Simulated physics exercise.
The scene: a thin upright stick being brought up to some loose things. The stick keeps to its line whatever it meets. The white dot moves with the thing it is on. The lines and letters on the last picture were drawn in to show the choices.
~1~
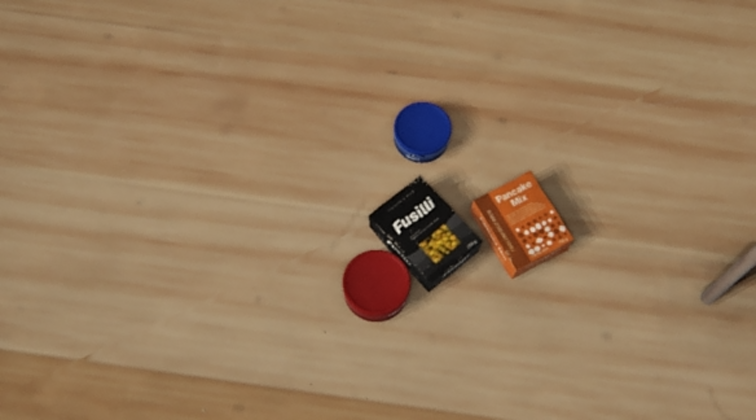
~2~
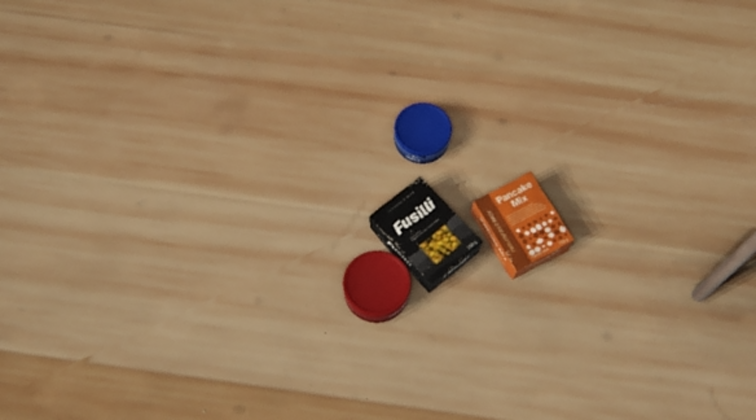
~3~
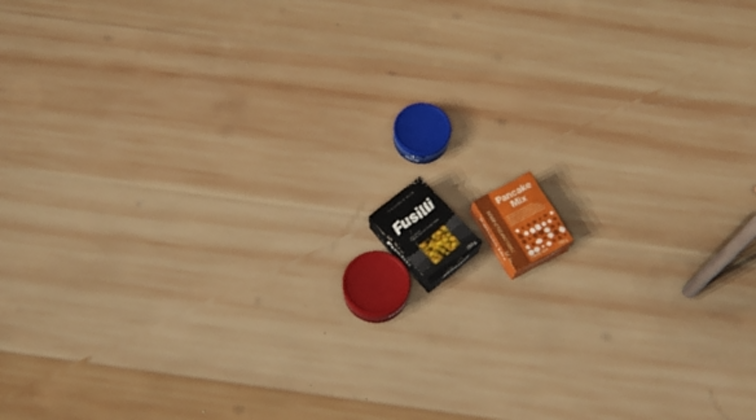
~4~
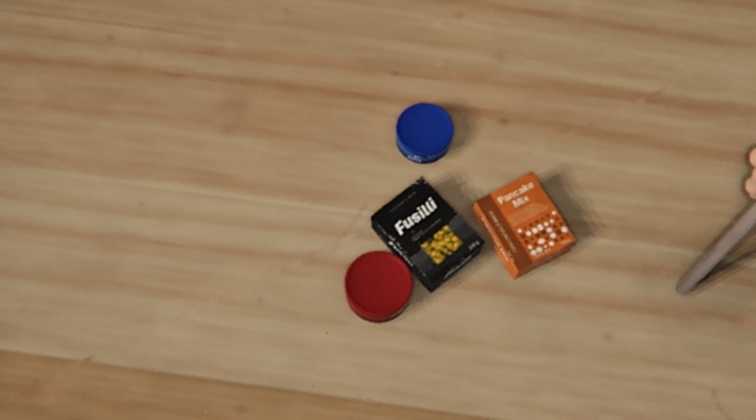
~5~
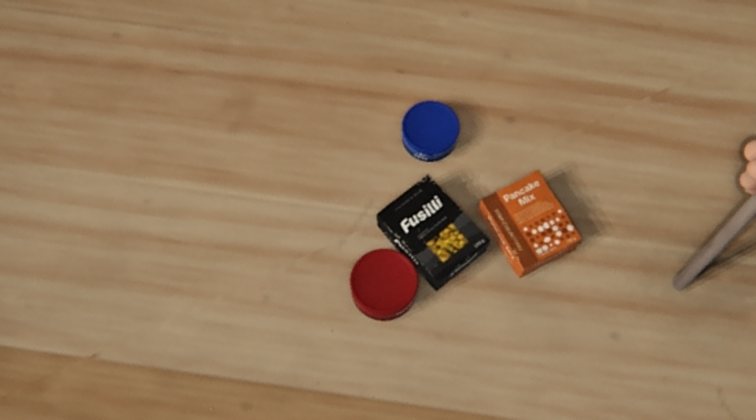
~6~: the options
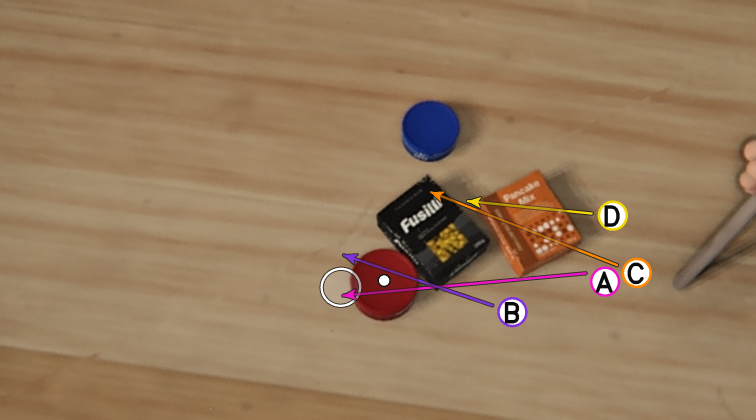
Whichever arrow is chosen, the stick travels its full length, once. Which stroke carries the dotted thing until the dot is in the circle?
Only B gets it there.
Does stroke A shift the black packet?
On that stroke, yes.
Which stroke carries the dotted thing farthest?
Stroke A.
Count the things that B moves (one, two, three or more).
It moves two.
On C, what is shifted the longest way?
The orange packet goes farthest.
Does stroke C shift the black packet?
Yes.
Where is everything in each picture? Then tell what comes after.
Orange packet (521, 225); red jar (376, 286); blue jar (422, 133), in the first frame.
Blue jar (422, 134); black packet (425, 235), in the second frame.
Orange packet (520, 226); red jar (376, 288), in the third frame.
Blue jar (424, 134); black packet (426, 235), in the fourth frame.
Orange packet (529, 224); red jar (384, 285); blue jar (430, 132), in the fifth frame.
On the marked copy, A from (586, 273) to (343, 296); B from (493, 305) to (344, 255); C from (617, 265) to (431, 192); D from (592, 214) to (468, 201); the ring at (341, 288); the white dot at (384, 281).
With B. Early on, foot of the stick (437, 287); red jar (384, 285); black packet (428, 227).
Further on, foot of the stick (384, 269); red jar (354, 289); black packet (414, 212).
At the end, foot of the stick (344, 256); red jar (342, 291); black packet (412, 211); the dot on the red jar is in the ring.
As for the rest, A leaves the dotted thing at (303, 289); C leaves the dotted thing at (377, 290); D leaves the dotted thing at (345, 321).
